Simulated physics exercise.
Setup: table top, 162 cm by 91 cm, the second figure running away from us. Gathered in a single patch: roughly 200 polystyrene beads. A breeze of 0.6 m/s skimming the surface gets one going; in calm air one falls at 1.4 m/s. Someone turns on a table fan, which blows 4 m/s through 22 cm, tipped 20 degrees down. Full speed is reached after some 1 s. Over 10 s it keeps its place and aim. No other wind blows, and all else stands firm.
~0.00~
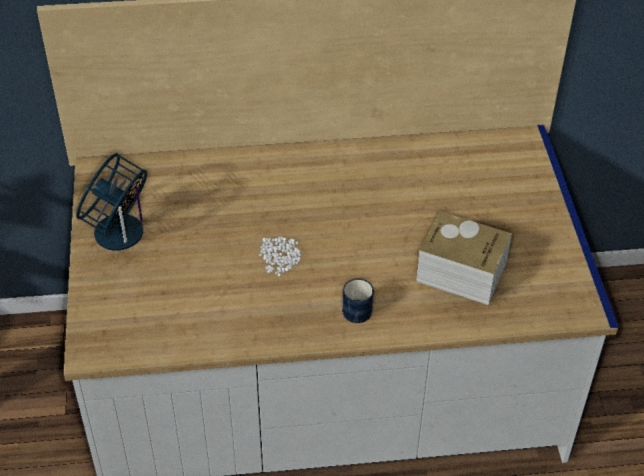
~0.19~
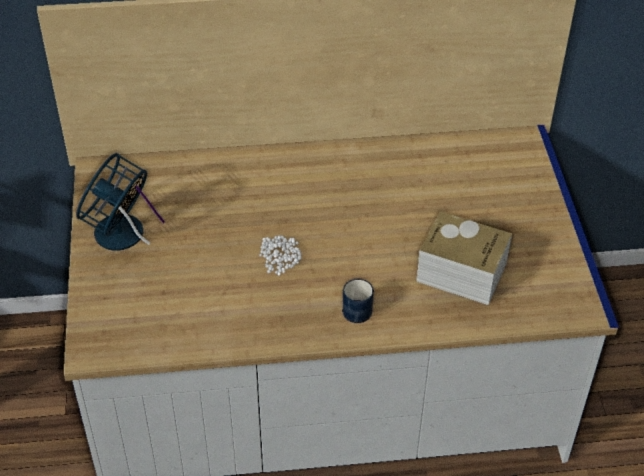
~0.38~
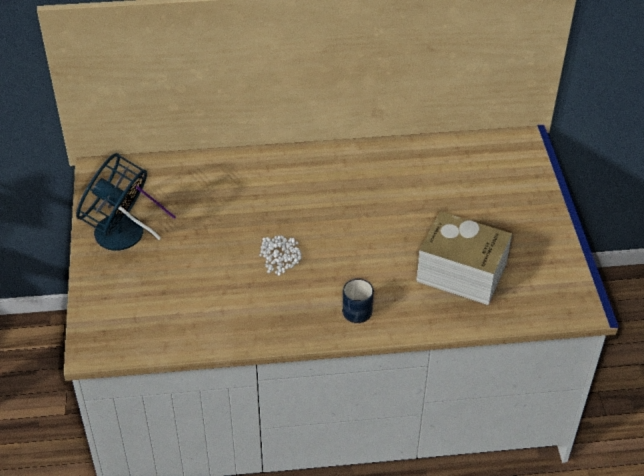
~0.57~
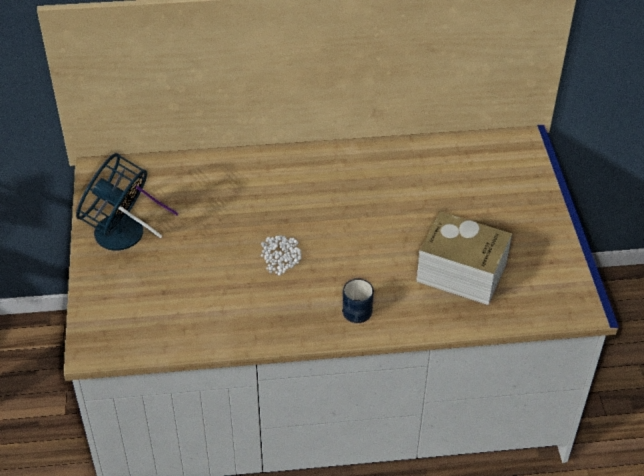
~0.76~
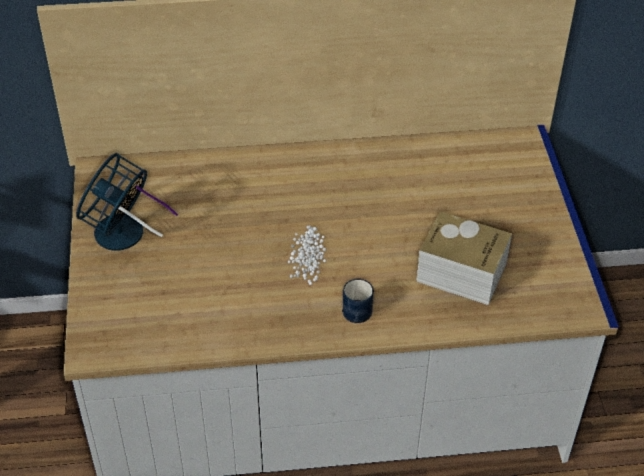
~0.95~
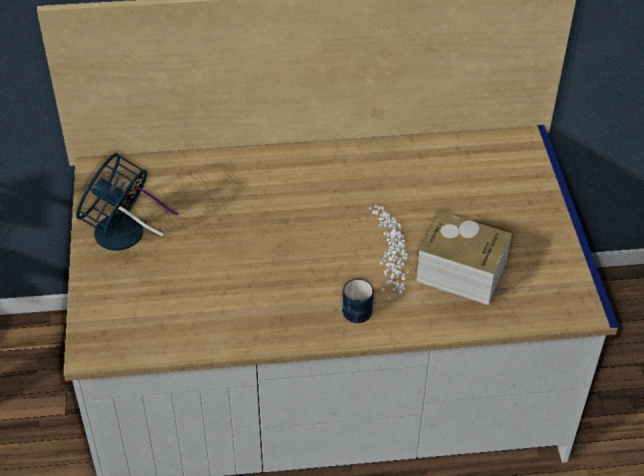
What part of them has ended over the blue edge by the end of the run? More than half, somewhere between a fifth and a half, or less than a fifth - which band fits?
I expect the share ending over that edge to be the majority of them.
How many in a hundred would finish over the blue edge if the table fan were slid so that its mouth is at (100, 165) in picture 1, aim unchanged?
My estimate is close to 20 percent.
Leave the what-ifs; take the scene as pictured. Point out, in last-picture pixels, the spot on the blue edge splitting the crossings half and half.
Midpoint of crossings, approx. (566, 184).
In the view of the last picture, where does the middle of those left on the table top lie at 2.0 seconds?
I'd aim at pixel (534, 175) or close to it.
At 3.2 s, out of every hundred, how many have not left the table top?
Around 2 %.
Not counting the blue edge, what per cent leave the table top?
Roughly 20 per cent.
After 2.0 s, 24 % are on the move or not yet settled, 59 % are over the blue edge; the middle of those still in play is near (534, 175).
After 3.2 s, 5 % are on the move or not yet settled, 76 % are over the blue edge.
After 5.5 s, 0 % are on the move or not yet settled, 78 % are over the blue edge.
After 10.0 s, at the end, 78 % are over the blue edge.
